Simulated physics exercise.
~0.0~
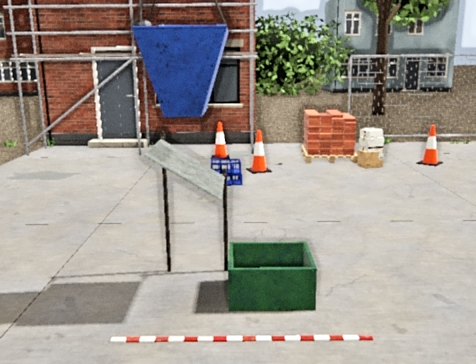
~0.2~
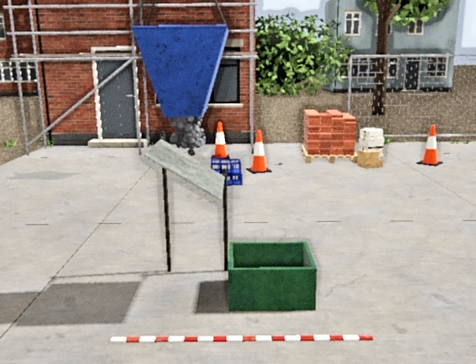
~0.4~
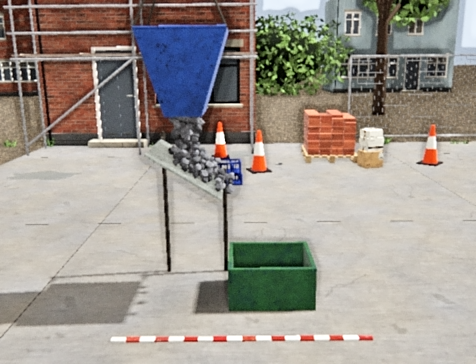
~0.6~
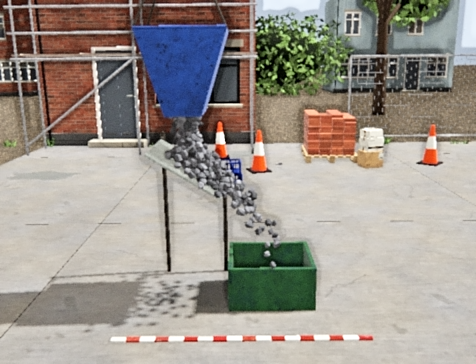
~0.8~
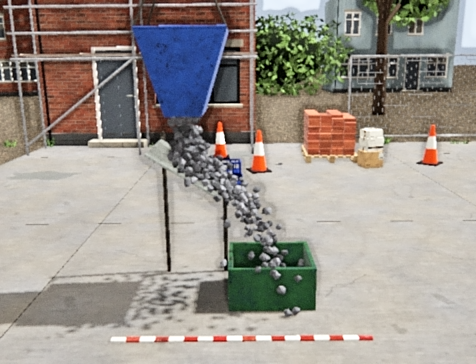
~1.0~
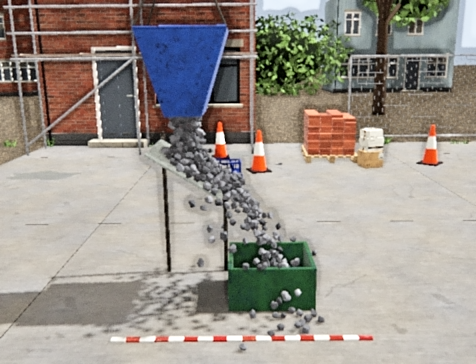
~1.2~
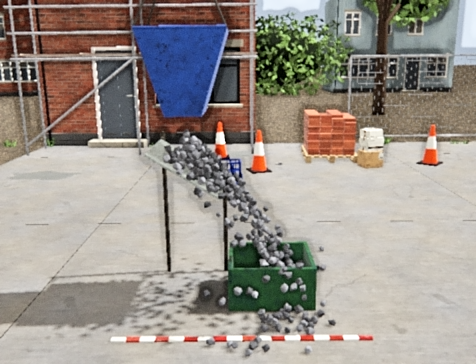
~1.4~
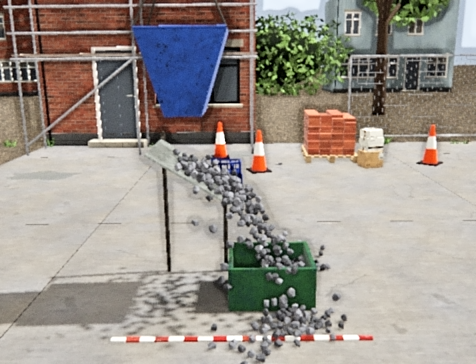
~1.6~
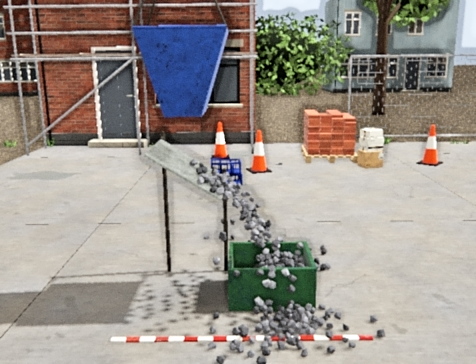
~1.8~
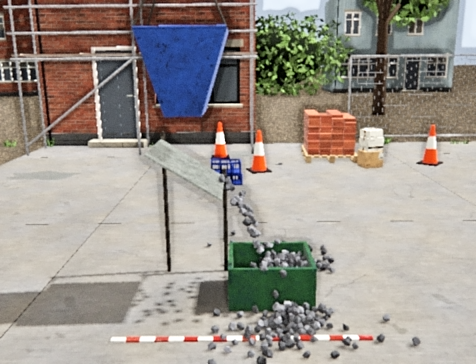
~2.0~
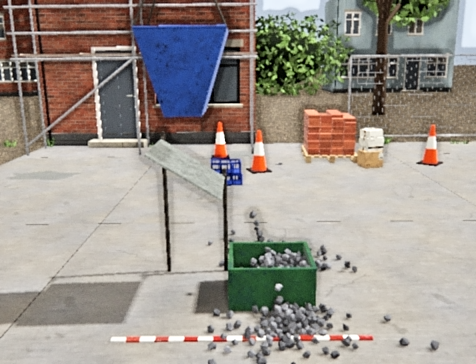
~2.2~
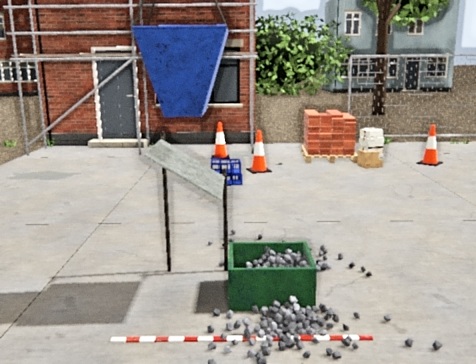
Grey stones sit hidden in a blue hopper above a paved yard, seen from a fixed, slightly raised view in front. Below it a sloping grey plate stands on thin dark legs, with a green bin at its lower right and a red and white staff on the ground nearer the viewer. Behind are a brick building with scaffolding, orange cones and stacked bricks. The stones pour from the hopper's bottom, slide right down the plate and tumble into the bin, many spilling in front. The hopper and plate empty, leaving over half the stones in the bin and the rest mostly scattered before it and to its right.
